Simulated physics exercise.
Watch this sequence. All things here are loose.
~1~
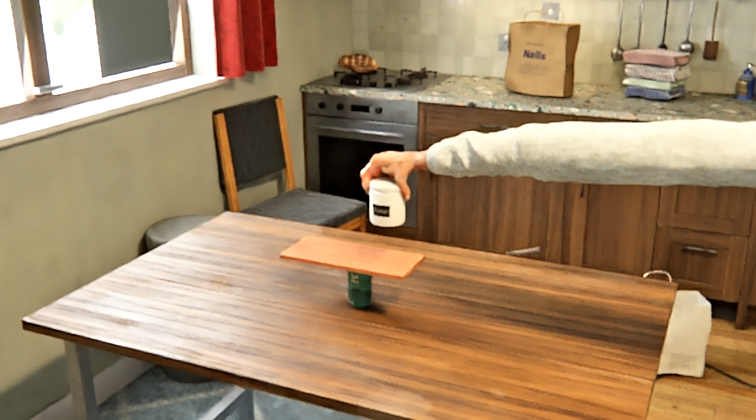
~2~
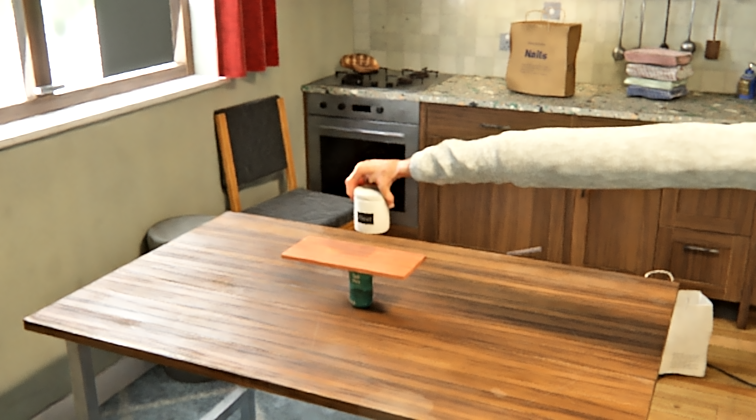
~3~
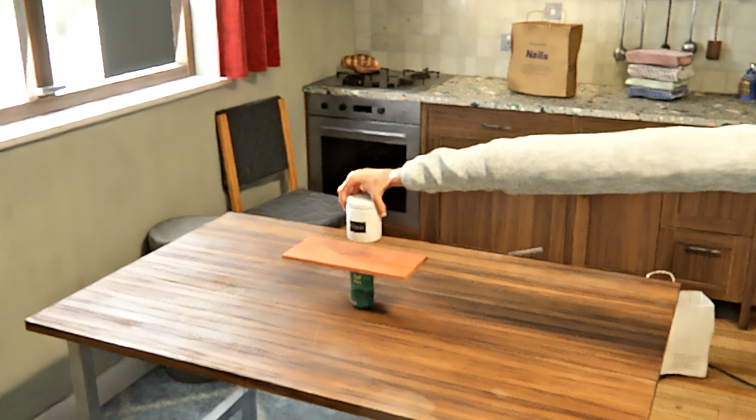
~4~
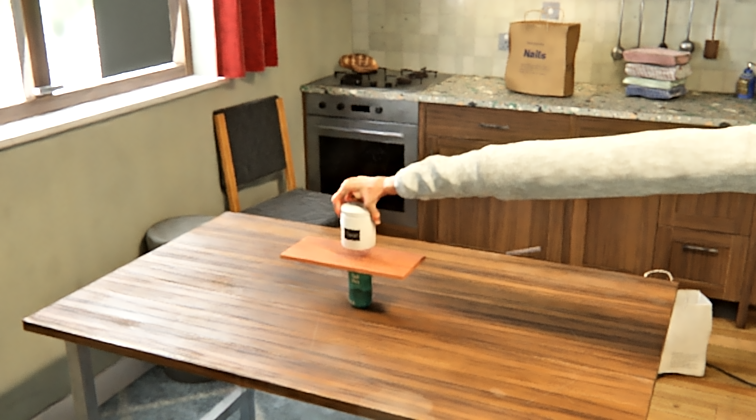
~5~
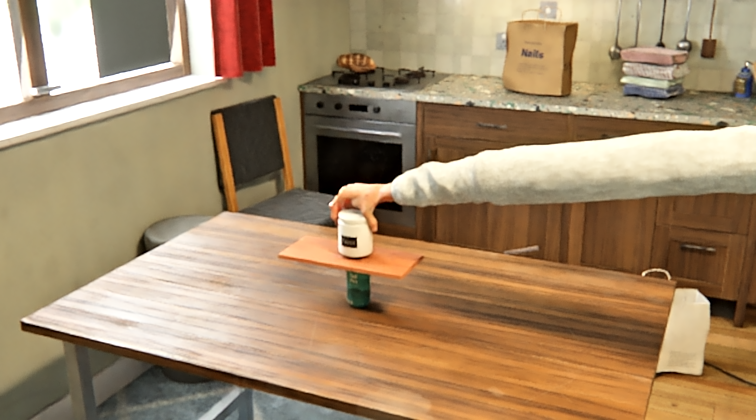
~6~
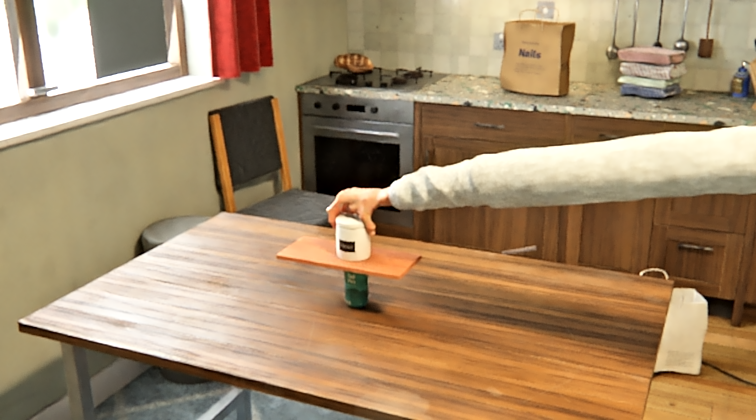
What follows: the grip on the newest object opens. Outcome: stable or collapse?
Stable.
Then, 0.30 s after the last picture, nothing has stirred.
Then, 0.70 s after the last picture, white jar resting near (353, 237).
At rest, all 3 in place. Seen from the same camera at the end, white jar near (353, 237). The stack holds.
